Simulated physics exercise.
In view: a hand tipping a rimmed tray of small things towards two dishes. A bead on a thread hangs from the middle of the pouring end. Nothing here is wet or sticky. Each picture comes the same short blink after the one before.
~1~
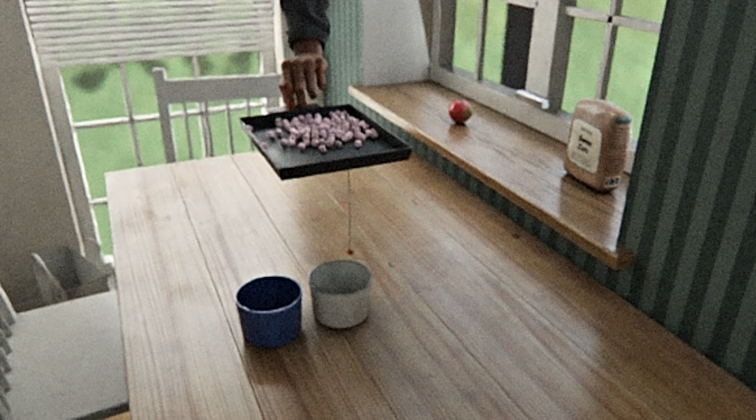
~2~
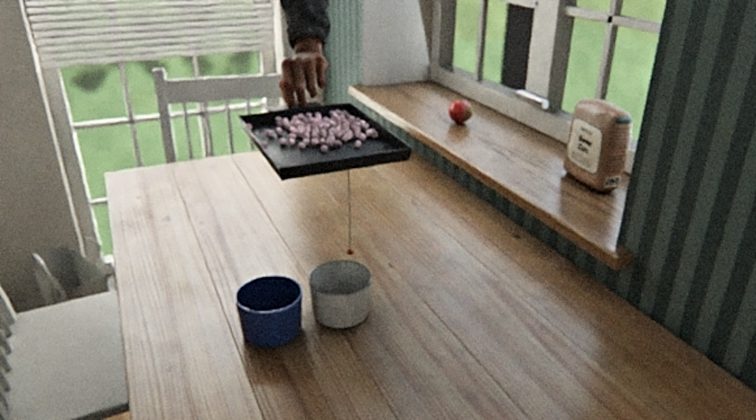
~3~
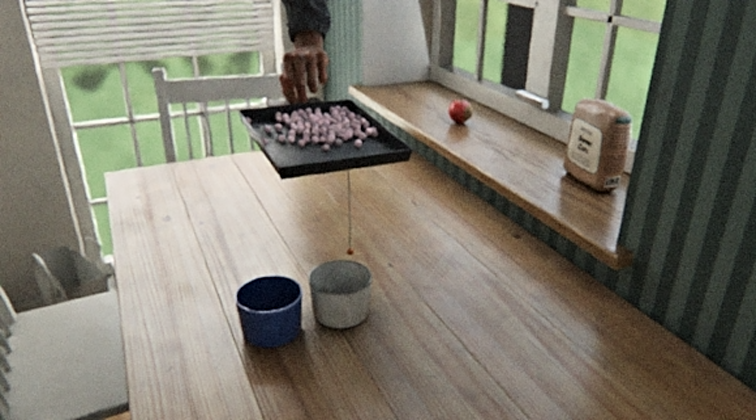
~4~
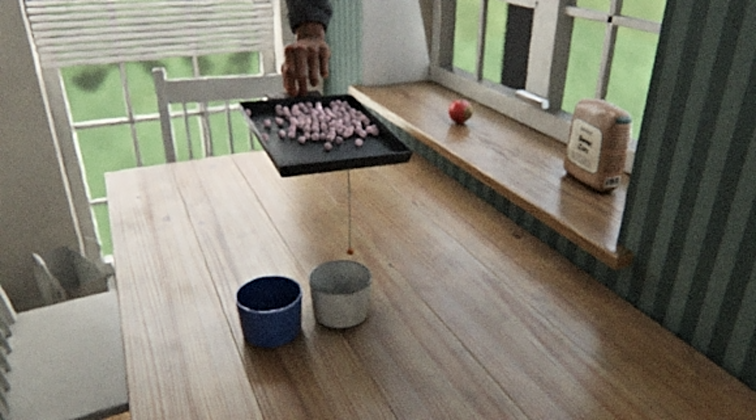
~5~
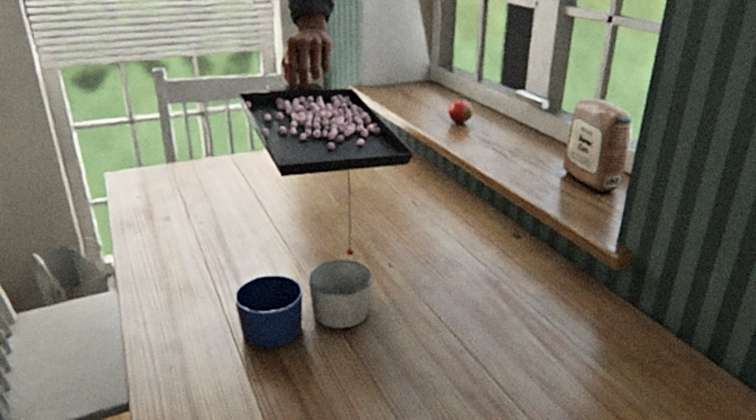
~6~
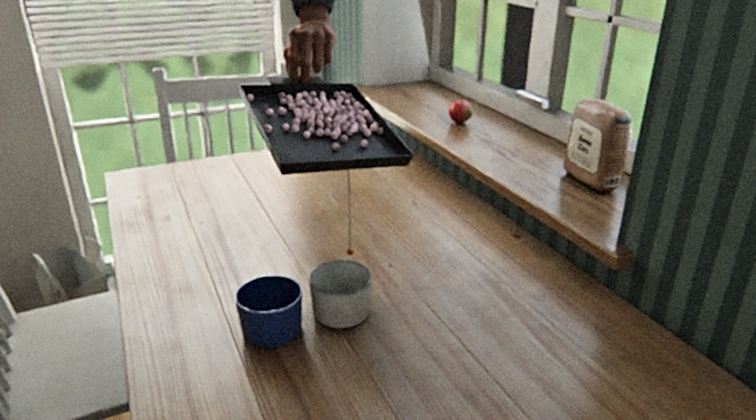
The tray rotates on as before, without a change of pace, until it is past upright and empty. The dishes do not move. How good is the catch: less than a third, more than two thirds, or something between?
In the dishes lies under a third of it.
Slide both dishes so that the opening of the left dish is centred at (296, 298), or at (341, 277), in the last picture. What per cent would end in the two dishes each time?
Near 0 % and 80 %.
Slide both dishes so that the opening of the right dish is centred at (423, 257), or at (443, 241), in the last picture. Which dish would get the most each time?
First right, then left.
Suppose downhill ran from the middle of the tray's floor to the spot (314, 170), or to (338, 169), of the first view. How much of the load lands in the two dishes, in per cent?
In turn 70 and 40 in a hundred.
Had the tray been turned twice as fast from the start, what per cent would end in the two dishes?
Some 0 per cent.
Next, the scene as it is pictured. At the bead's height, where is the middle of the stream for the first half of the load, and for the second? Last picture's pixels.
Early half (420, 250), late half (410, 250).
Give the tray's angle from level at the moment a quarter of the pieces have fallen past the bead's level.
At about 85°.
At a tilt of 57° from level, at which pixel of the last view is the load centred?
Roughly at (380, 148).
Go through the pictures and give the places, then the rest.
In the first frame, corners of the pouring end (281, 167) and (409, 147), level; middle of the load (325, 129), sugar pearls; left dish (279, 326); right dish (352, 308); bead on its thread (350, 252).
In the second frame, corners of the pouring end (281, 167) and (409, 148), level; middle of the load (325, 128).
In the third frame, corners of the pouring end (281, 166) and (409, 149), tipped barely, lowest at the right corner; middle of the load (325, 125).
In the fourth frame, corners of the pouring end (282, 165) and (410, 150), tipped a little, lowest at the right corner; middle of the load (326, 121), about a tenth on the move.
In the fifth frame, corners of the pouring end (282, 163) and (410, 152), tipped a little, lowest at the right corner; middle of the load (327, 117), about a tenth on the move.
In the sixth frame, corners of the pouring end (283, 162) and (410, 154), tipped a little, lowest at the right corner; middle of the load (330, 114), almost all on the move; left dish (279, 326); right dish (352, 308).
Just after the last frame, tray tipped steeply; almost all on the tray; just a few outside both; just a few in the air.
A moment on, tray tipped right over; about a tenth on the tray; the larger part outside both; about a tenth in the air.
Further on, tray tipped past a quarter turn; every one outside both.
When it is over, tray tipped past a quarter turn; not one in the left dish; not one in the right dish; every one outside both.
